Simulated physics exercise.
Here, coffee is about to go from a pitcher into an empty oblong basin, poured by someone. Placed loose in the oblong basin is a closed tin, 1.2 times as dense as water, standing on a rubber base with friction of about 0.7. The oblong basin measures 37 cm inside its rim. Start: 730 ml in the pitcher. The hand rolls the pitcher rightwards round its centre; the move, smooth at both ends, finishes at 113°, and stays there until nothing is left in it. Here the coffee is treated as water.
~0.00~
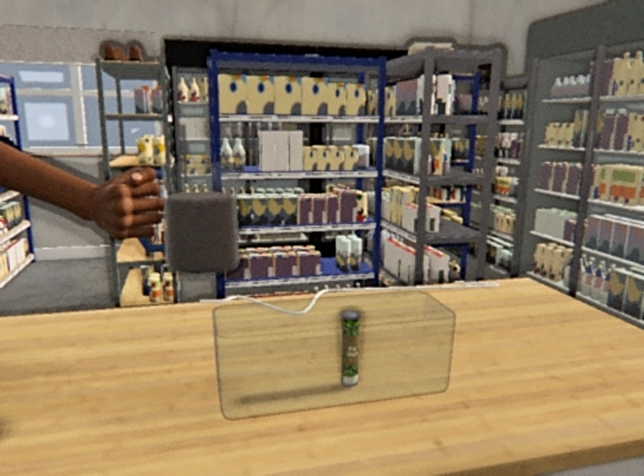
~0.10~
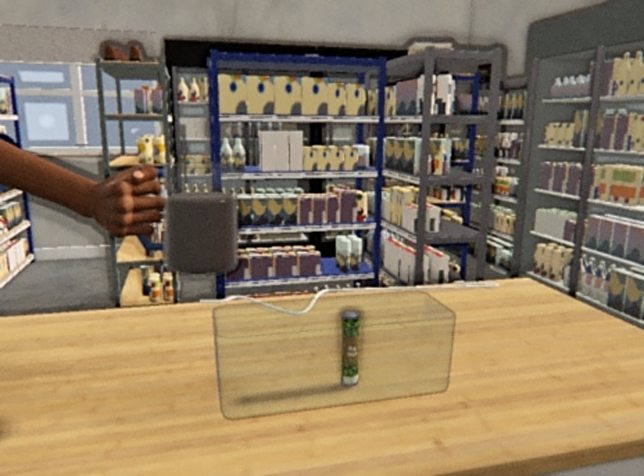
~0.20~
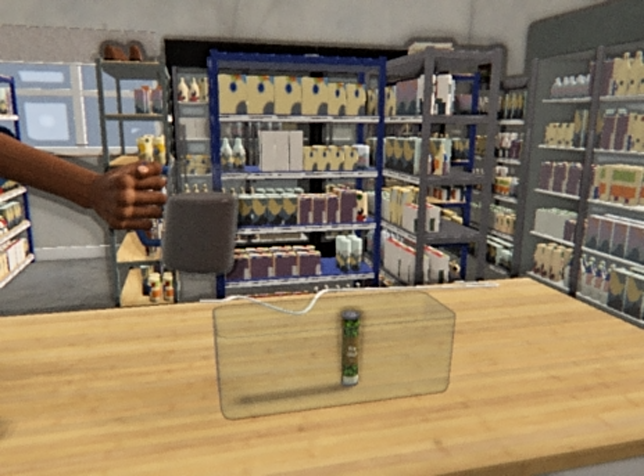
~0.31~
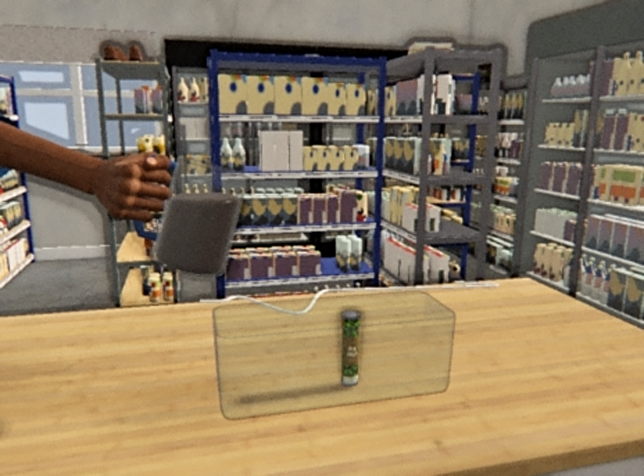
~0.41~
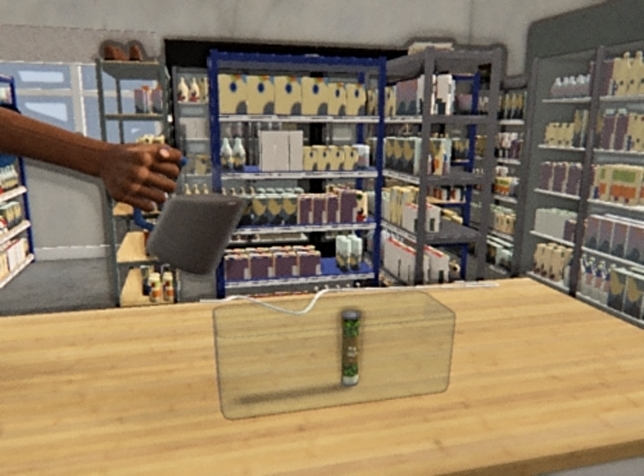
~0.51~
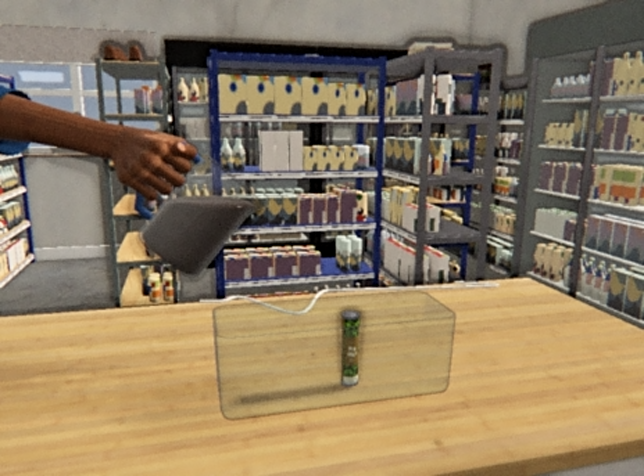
The clip opens on a hand holding a dark pitcher upright above a wooden counter, beside a clear oblong basin containing a small green tin, with stocked shelves behind. The hand barely moves the pitcher at first, then rolls it steadily rightwards until it leans well over, while the basin and tin stay still.
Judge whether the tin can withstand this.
It never tumbles.
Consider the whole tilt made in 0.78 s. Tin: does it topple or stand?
Holds steady.
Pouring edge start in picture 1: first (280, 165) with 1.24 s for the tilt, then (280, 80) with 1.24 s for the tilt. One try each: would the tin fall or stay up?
In the first try it comes down; in the second it comes down.
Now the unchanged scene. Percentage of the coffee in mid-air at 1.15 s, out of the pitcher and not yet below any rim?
I'd say some 16 per cent is in the air.
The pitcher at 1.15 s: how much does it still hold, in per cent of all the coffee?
Roughly 18 percent remains.
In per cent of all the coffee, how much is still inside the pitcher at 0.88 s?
72 %.
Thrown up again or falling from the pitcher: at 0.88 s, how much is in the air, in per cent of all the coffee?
Roughly 20 percent.
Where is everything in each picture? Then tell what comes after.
Tilt 0°; pouring edge (245, 166); surface from (166, 197) to (233, 196); the oblong basin's rim runs from (215, 323) to (440, 304); the tin's top is at (351, 317), in the first frame.
Tilt 2°; pouring edge (246, 167); surface from (166, 197) to (234, 196), in the second frame.
Tilt 7°; pouring edge (251, 172); surface from (167, 198) to (236, 196), in the third frame.
Tilt 16°; pouring edge (257, 180); surface from (168, 203) to (239, 197), in the fourth frame.
Tilt 27°; pouring edge (263, 191); surface from (162, 212) to (245, 198), in the fifth frame.
Tilt 41°; pouring edge (267, 206); surface from (150, 219) to (255, 202), in the sixth frame.
By 0.88 s the tilt is 91° and 72 per cent is still to pour; the tin stands where it began.
By 1.15 s the tilt is 112° and 19 per cent is still to pour; the tin stands where it began.
By 1.43 s the tilt is 113° and 1 per cent is still to pour; the tin stands where it began.
By 1.74 s the tilt is 113° and 0 per cent is still to pour; the tin stands where it began.
At rest the tin stands where it began.
